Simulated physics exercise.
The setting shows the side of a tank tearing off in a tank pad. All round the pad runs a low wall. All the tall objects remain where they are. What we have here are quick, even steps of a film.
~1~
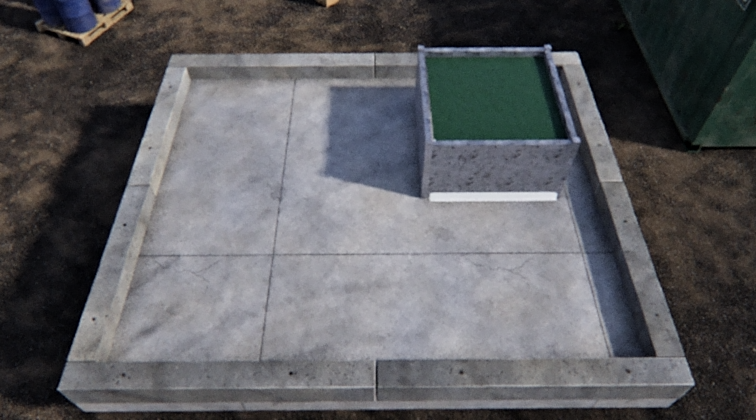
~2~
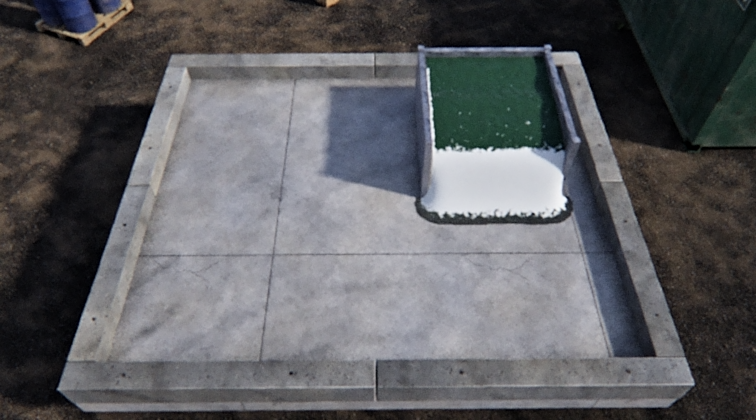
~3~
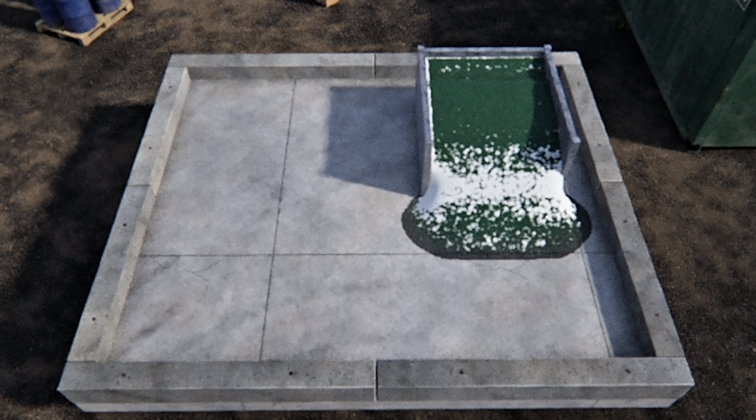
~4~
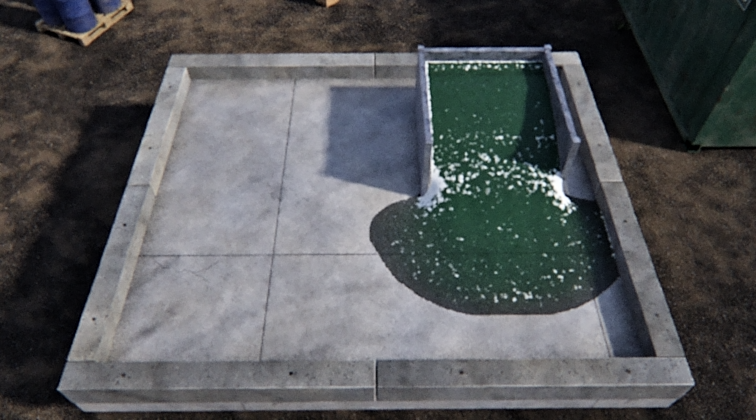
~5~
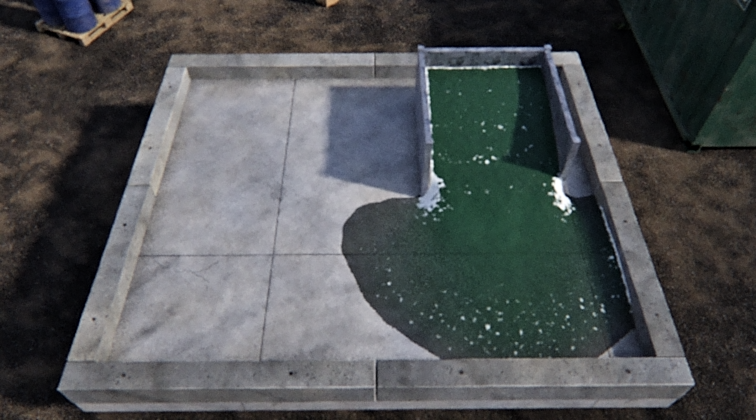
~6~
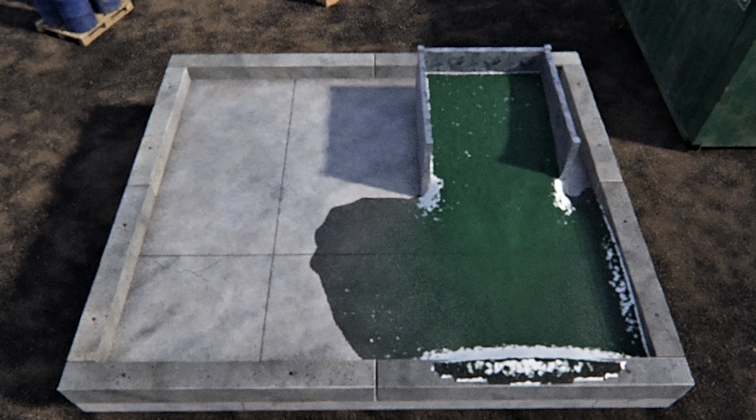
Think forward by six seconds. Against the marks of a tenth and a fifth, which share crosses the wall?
A tenth to a fifth.
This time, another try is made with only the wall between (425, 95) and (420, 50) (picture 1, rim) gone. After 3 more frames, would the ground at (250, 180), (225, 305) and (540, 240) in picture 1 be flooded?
Soaked, spared, spared.
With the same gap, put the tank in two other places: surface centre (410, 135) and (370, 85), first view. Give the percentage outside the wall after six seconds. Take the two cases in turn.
In turn: Around 20 and 12 per cent.
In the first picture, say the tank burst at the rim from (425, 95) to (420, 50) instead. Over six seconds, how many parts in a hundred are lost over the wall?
About 6 %.
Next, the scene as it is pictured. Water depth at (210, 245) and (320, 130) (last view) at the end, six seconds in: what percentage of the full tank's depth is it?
Near 12 per cent and 6 per cent, respectively.
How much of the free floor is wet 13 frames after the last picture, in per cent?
It comes out near 50 percent.
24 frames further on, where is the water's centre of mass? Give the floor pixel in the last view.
I'd point to (379, 231).
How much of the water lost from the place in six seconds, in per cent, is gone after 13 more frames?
My figure is about 95 in a hundred.
A moment on, water covers 30 % of the floor; the low wall has let 1 % over.
Next, water covers 35 % of the floor; the low wall has let 4 % over.
Then, water covers 45 % of the floor; the low wall has let 15 % over.
Later, water covers 65 % of the floor; the low wall has let 16 % over.
In the end, water covers 80 % of the floor; the low wall has let 16 % over.
